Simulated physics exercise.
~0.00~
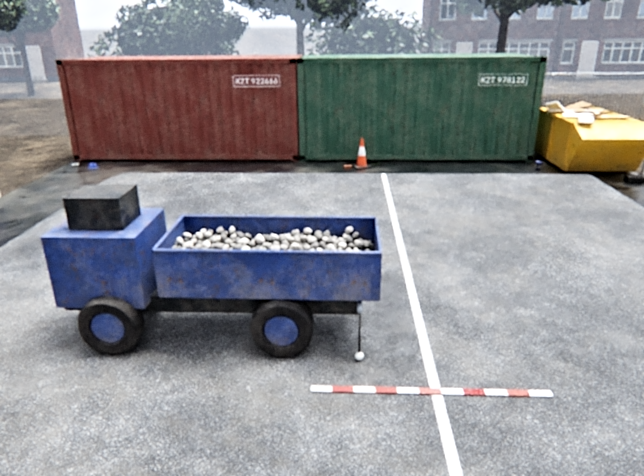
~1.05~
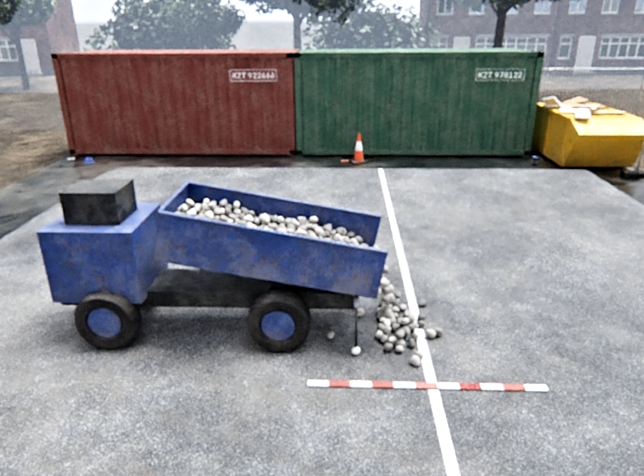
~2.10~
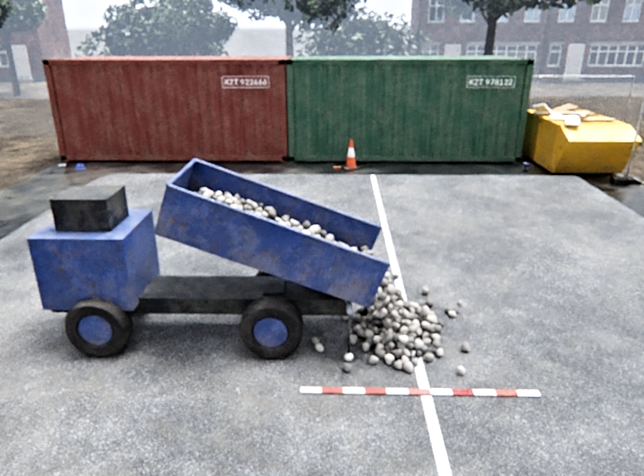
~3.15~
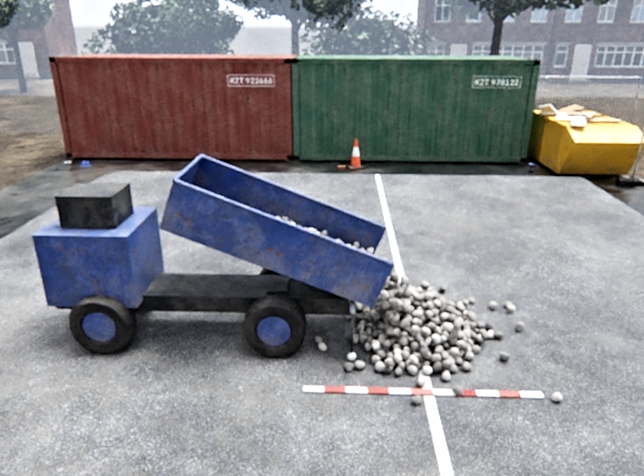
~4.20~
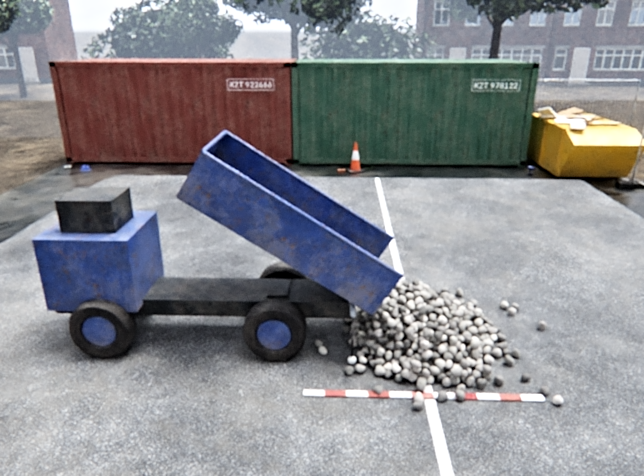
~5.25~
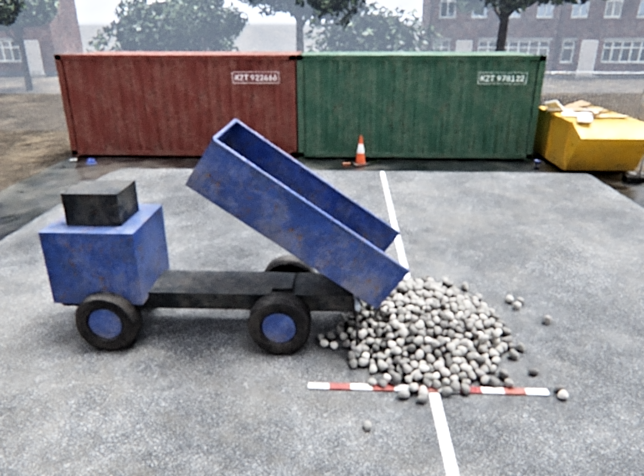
A blue tipper truck stands on a grey paved yard, seen side-on from slightly above, its bed full of round pale stones. Behind it sit a red container, a green one, an orange cone and a yellow skip, while a white line and a red and white striped strip cross on the ground. The bed tilts up at its left end, and stones spill from the right end. It keeps rising as the pile spreads over the line, a few stones rolling farther off. Finally the bed rests steeply raised and empty, the heap straddling the line.
